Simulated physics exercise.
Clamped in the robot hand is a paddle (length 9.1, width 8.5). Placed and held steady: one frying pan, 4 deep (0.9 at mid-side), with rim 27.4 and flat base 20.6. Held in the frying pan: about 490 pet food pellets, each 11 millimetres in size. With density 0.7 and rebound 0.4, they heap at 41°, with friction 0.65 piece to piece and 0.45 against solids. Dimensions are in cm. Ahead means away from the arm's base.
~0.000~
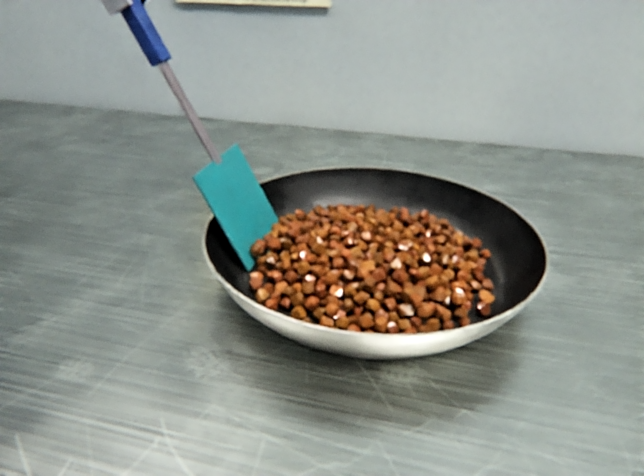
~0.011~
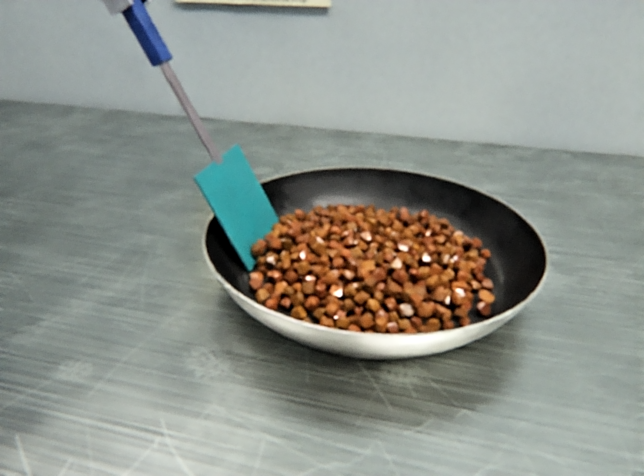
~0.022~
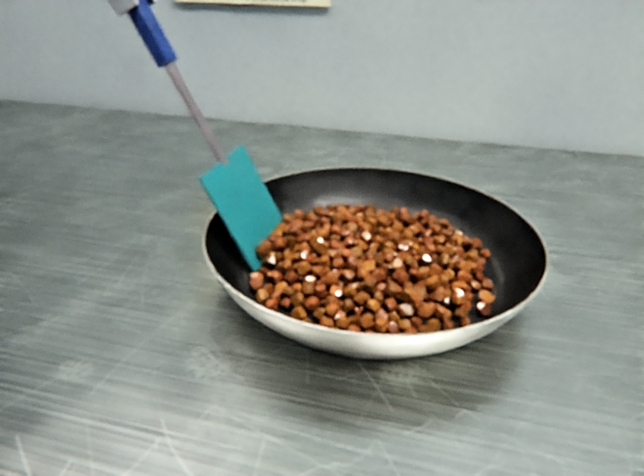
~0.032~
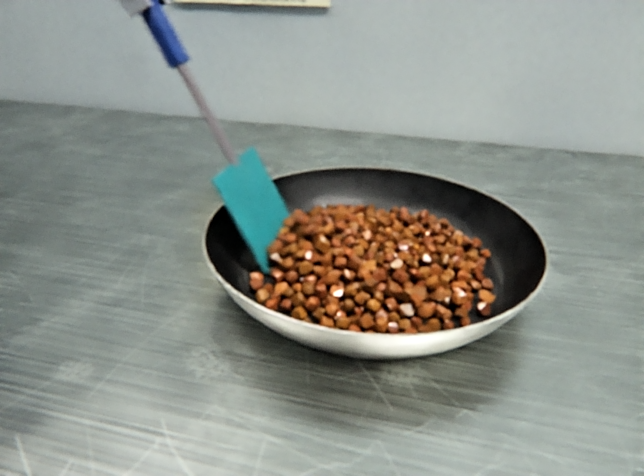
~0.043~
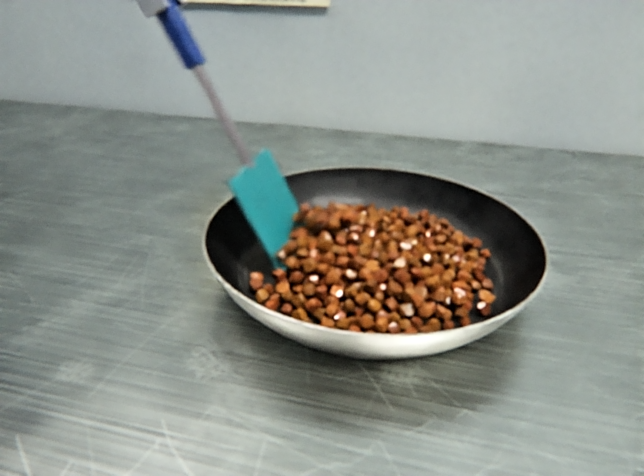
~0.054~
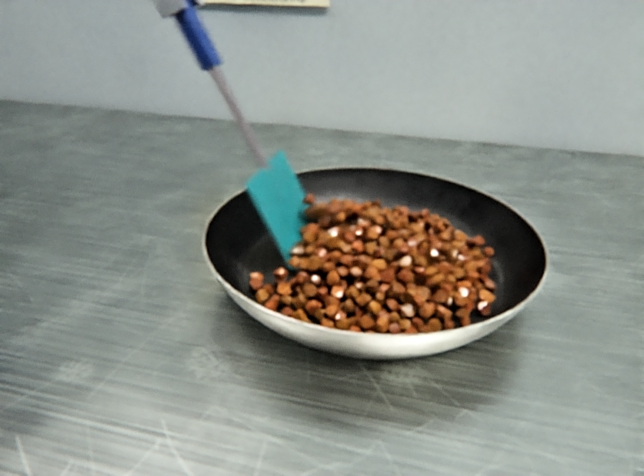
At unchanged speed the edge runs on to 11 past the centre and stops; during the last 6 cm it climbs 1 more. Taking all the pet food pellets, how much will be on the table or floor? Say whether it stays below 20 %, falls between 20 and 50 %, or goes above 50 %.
It falls between 20 and 50 %.
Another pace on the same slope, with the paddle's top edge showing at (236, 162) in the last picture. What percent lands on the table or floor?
My guess is around 35 percent.
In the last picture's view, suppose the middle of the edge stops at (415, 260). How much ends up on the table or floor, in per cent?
My guess is roughly 10 percent.
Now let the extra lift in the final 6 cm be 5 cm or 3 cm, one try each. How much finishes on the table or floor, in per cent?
30 and 35 per cent.
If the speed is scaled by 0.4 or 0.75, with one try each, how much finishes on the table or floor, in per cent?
Roughly 35 percent for the first try, 35 percent for the second.
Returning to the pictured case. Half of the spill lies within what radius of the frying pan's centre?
It works out to near 36 cm.
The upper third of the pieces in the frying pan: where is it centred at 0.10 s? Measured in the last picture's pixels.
(389, 239).
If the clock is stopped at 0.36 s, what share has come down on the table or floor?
Estimate: About 10 percent.
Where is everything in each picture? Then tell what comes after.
In the first frame, paddle top edge at (216, 159), sloping 63°; upper third of the load around (370, 251), from x 255 to 485, top at y 210; 486 in the frying pan.
In the second frame, paddle top edge at (217, 159), sloping 63°; upper third of the load around (370, 251), from x 255 to 485, top at y 210.
In the third frame, paddle top edge at (222, 160), sloping 63°; upper third of the load around (369, 249), from x 255 to 485, top at y 210.
In the fourth frame, paddle top edge at (234, 161), sloping 63°; upper third of the load around (362, 247), from x 255 to 485, top at y 210.
In the fifth frame, paddle top edge at (249, 163), sloping 63°; upper third of the load around (354, 243), from x 255 to 485, top at y 205.
In the sixth frame, paddle top edge at (264, 165), sloping 63°; upper third of the load around (358, 241), from x 255 to 490, top at y 200; 486 in the frying pan.
After 0.10 s, sloping 63°, highest piece 8 above the table; 486 in the frying pan.
After 0.14 s, sloping 63°, highest piece 9 above the table; 485 in the frying pan, 1 on the blade or in flight.
After 0.36 s, sloping 63°, highest piece 27 above the table; 292 in the frying pan, 54 on the table or floor, 140 on the blade or in flight.
After 1.41 s, sloping 63°, highest piece 5 above the table; 293 in the frying pan, 193 on the table or floor.
At rest, 293 in the frying pan, 193 on the table or floor. That is 40 % on the table or floor.
